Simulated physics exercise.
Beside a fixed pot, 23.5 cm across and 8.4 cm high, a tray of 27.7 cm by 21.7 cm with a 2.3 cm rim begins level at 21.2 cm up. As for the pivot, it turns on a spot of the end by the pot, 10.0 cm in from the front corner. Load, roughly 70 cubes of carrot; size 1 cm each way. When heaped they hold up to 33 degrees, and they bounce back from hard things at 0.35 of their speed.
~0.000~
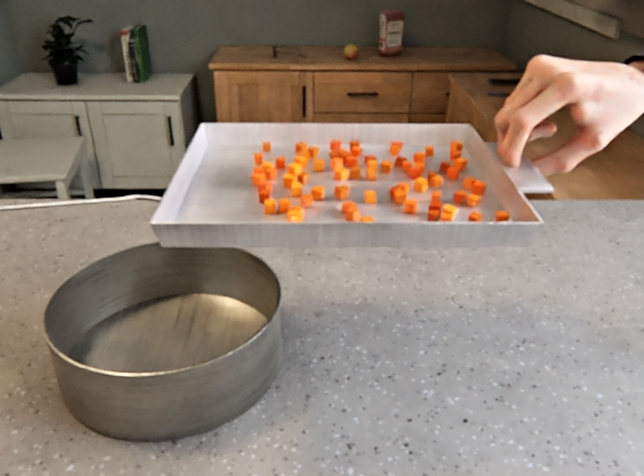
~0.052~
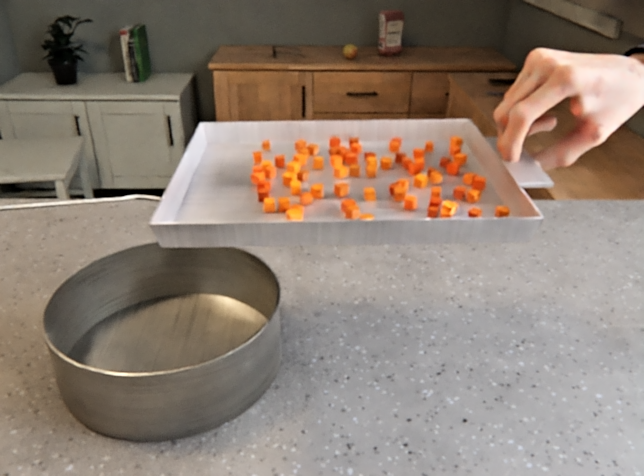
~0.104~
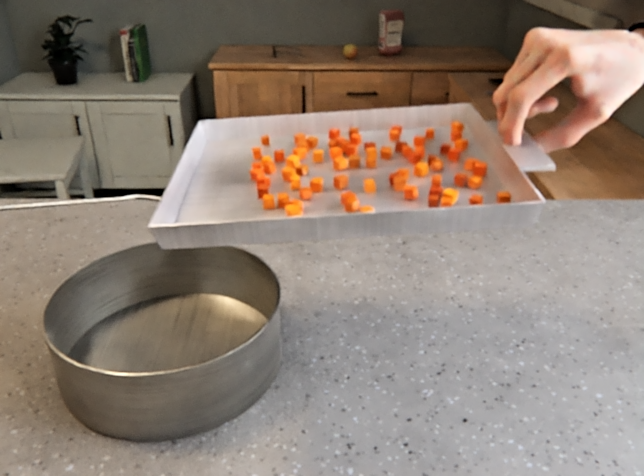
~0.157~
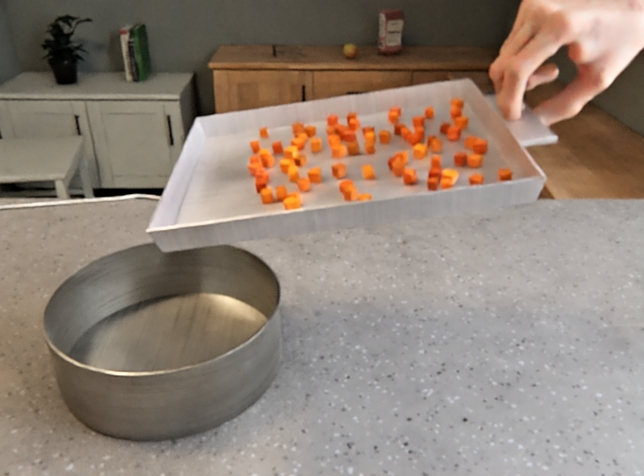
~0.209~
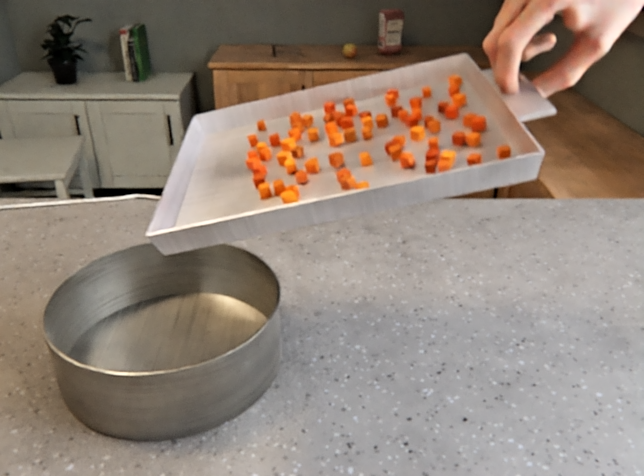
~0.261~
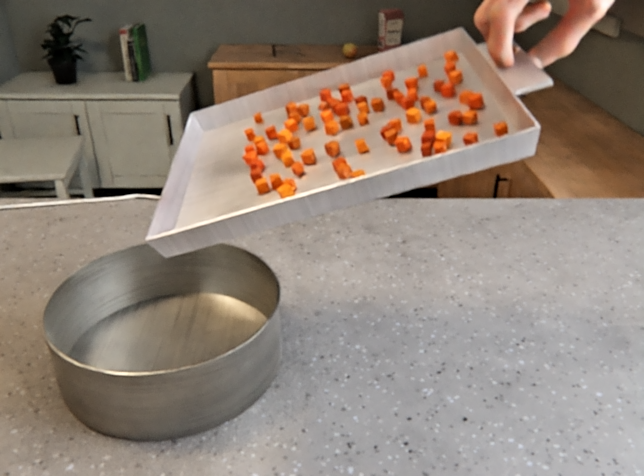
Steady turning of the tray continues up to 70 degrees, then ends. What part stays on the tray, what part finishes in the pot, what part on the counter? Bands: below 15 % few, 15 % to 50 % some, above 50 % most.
Result: Tray: Some, pot: Some, counter: Some.
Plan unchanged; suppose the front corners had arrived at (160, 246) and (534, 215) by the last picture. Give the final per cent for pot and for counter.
Final per cent - pot 0, counter 45.
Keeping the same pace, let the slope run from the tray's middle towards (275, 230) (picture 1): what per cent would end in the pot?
The share comes to about 10 in a hundred.
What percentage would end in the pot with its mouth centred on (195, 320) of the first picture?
Share in pot at that spot: Some 50 in a hundred.
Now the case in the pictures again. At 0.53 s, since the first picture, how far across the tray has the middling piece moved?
Roughly 2 cm.
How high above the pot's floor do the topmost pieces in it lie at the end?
Around 1.0 cm above the floor.
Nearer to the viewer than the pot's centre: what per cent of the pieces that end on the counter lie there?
Some 100 per cent.
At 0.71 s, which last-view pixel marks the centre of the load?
(184, 181), roughly.
Then, at 0.53 s, tilt 45 degrees; the tray holds 100 %, the pot 0 %.
After 0.71 s, tilt 62 degrees; the tray holds 100 %, the pot 0 %.
Then, at 1.01 s, tilt 70 degrees; the tray holds 30 %, the pot 30 %.
At rest (2.3 s), tray 25 %, pot 35 %, counter 40 %.
